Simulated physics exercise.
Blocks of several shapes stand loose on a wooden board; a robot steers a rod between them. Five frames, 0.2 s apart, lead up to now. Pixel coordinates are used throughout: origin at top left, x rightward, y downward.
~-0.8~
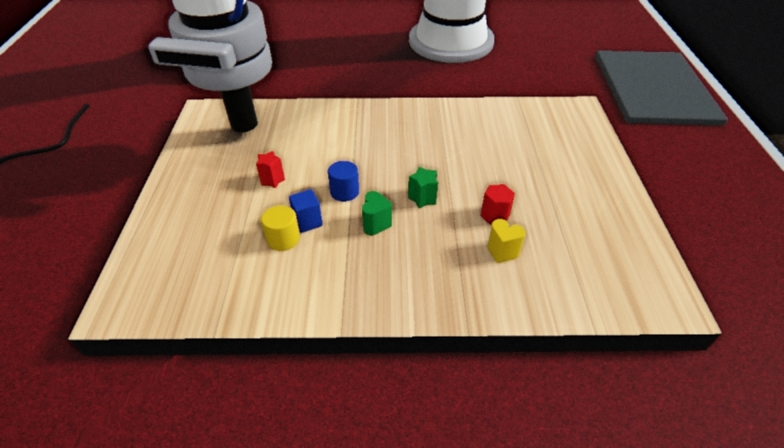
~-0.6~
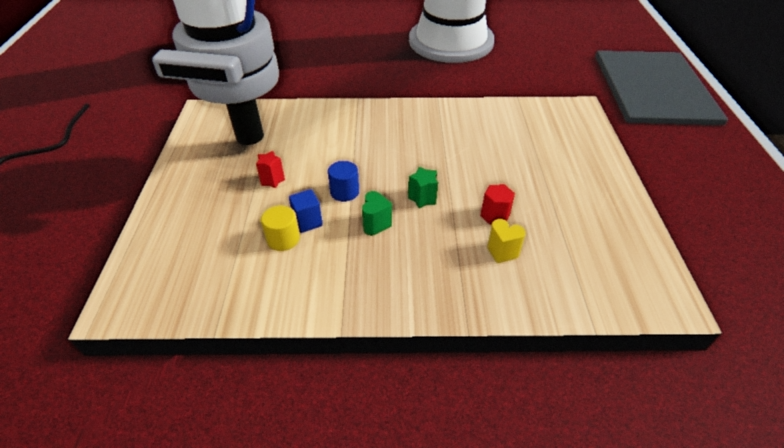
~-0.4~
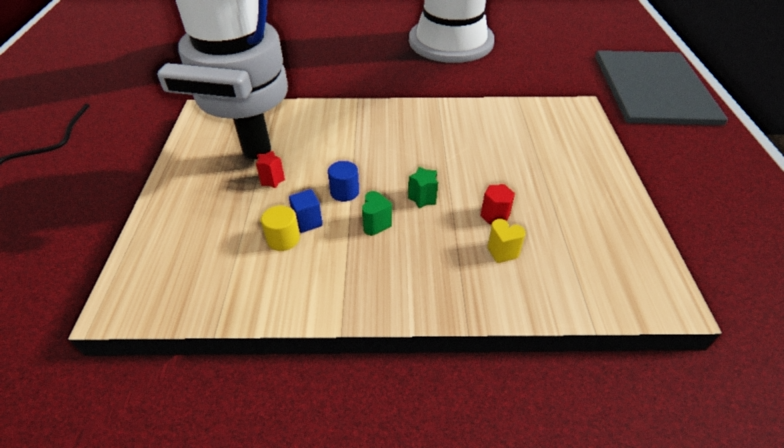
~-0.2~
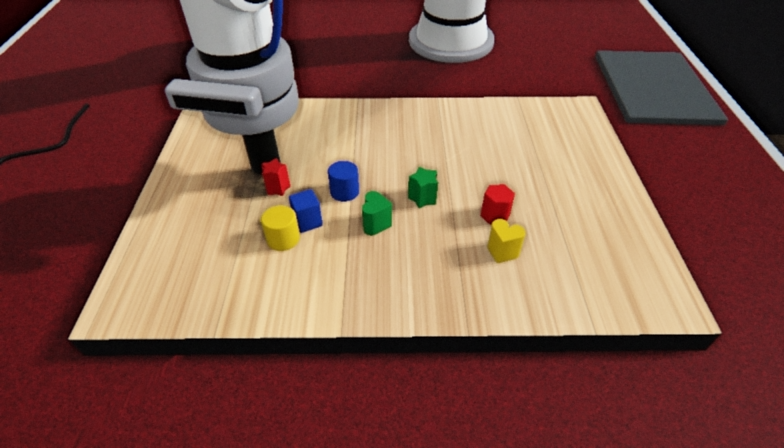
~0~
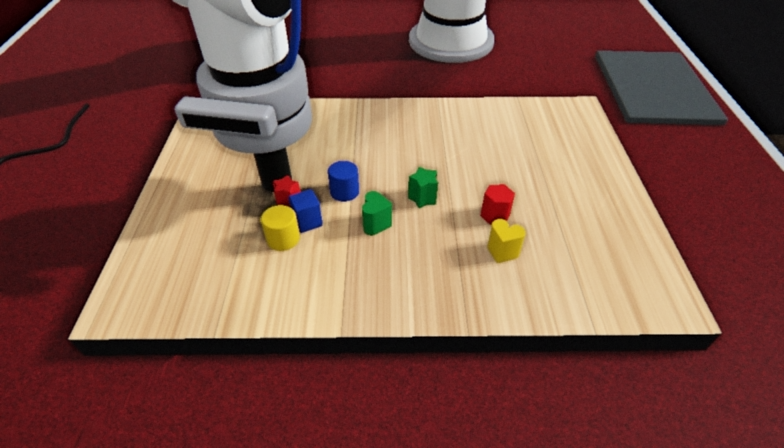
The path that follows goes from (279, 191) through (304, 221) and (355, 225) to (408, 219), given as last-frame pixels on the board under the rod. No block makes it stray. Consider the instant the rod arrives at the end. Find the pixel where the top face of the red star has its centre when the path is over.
I predict (333, 224).
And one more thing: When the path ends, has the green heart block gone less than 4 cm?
Answer: No.
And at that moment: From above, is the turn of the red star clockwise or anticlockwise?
Seen from overhead, it turns clockwise.
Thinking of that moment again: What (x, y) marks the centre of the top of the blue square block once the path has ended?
Pixel (353, 238).
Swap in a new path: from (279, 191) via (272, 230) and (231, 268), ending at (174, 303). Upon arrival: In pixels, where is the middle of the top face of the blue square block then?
That would be at about pixel (316, 211).
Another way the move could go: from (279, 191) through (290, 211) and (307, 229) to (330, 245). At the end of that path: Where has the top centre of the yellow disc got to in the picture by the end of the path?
The centre of its top face lies at (278, 233).
What follows on the original path. One third of the way, rod at (302, 211); yellow disc at (279, 229); red star at (310, 216); blue square block at (333, 223), turned 40° anticlockwise.
Two thirds of the way, rod at (355, 216); yellow disc at (279, 229); red star at (333, 224), turned 40° clockwise; blue square block at (353, 238), turned 25° anticlockwise; green heart block at (381, 202).
At the end, rod at (408, 210); yellow disc at (279, 229); red star at (333, 224), turned 40° clockwise; blue square block at (353, 238), turned 25° anticlockwise; green heart block at (436, 196).
